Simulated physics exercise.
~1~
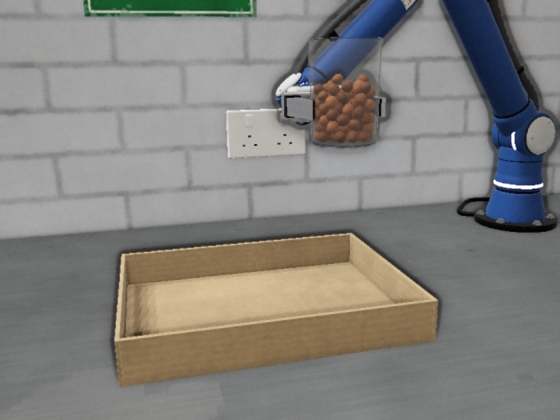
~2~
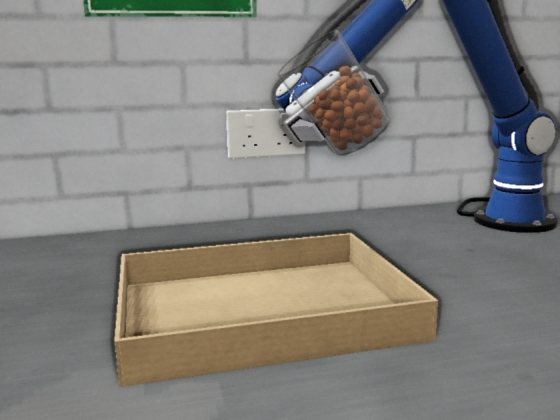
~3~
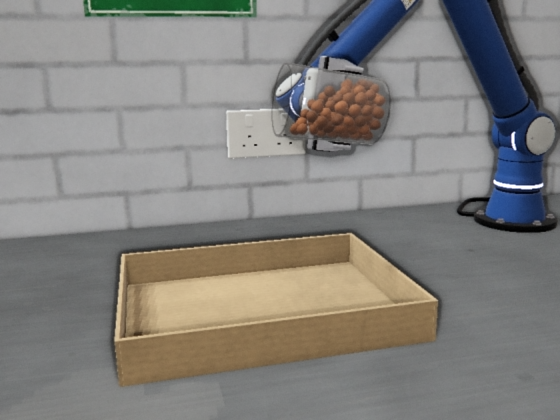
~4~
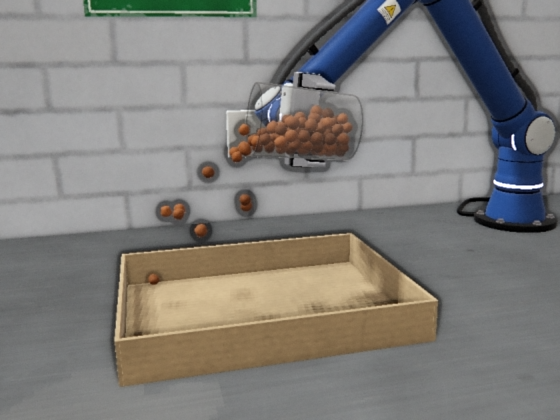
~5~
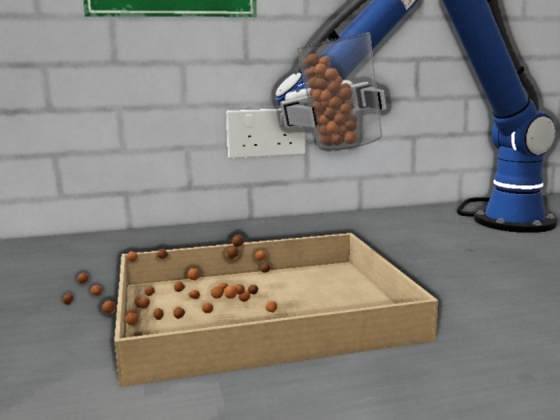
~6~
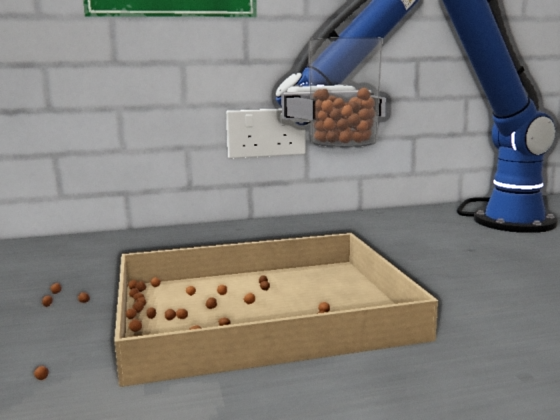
Above a wooden tray, a blue robot arm tips out some brown nuts, scattering a few outside.
